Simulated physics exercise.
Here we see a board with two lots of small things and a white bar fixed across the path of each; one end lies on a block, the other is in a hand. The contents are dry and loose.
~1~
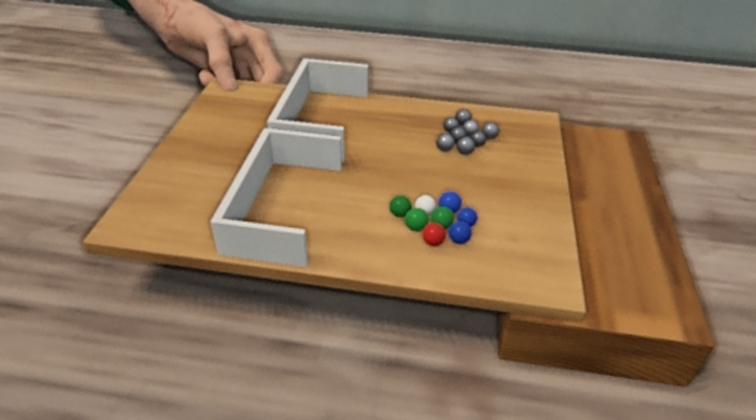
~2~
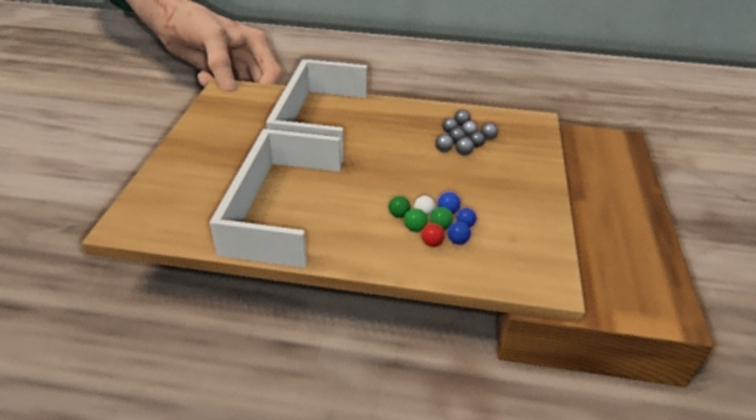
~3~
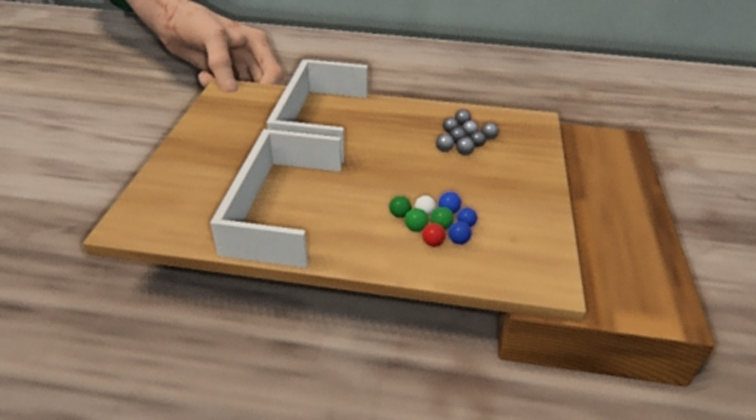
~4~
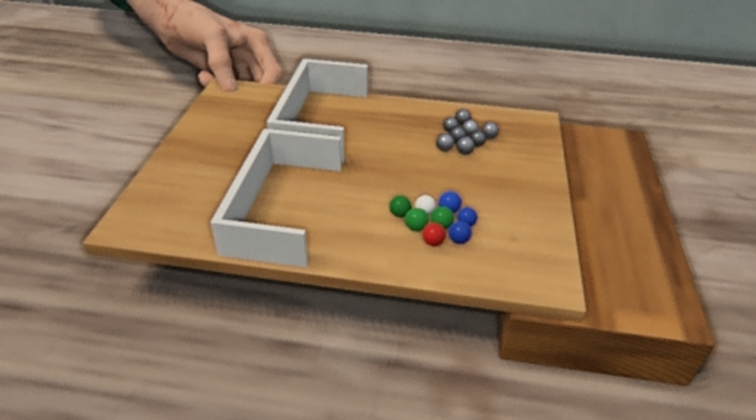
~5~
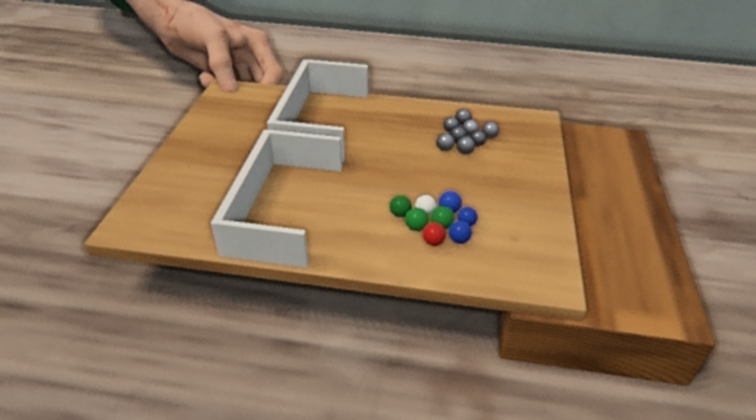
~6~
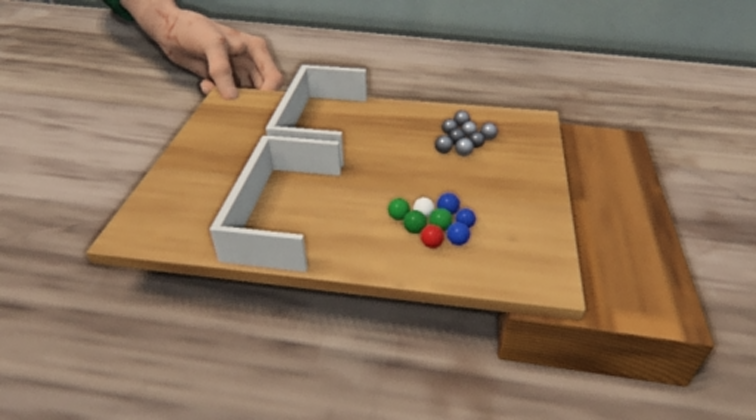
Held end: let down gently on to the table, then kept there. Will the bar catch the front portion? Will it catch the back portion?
My prediction: The front portion is retained. The back portion is retained.
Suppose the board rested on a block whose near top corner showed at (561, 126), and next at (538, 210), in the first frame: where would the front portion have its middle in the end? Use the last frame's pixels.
First near (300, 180), then near (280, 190).
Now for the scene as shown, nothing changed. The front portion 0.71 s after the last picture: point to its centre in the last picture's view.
(281, 225).
Then, 0.20 s on from there, board sloping at 5°; front portion where it was; back portion where it was.
Then, 0.44 s on from there, board sloping at 9°; front portion on its way down; back portion on its way down.
Then, 0.71 s on from there, board resting at 9°; front portion has reached its bar; back portion has reached its bar.
In the end, board resting at 9°; front portion gathered behind its bar; back portion gathered behind its bar.
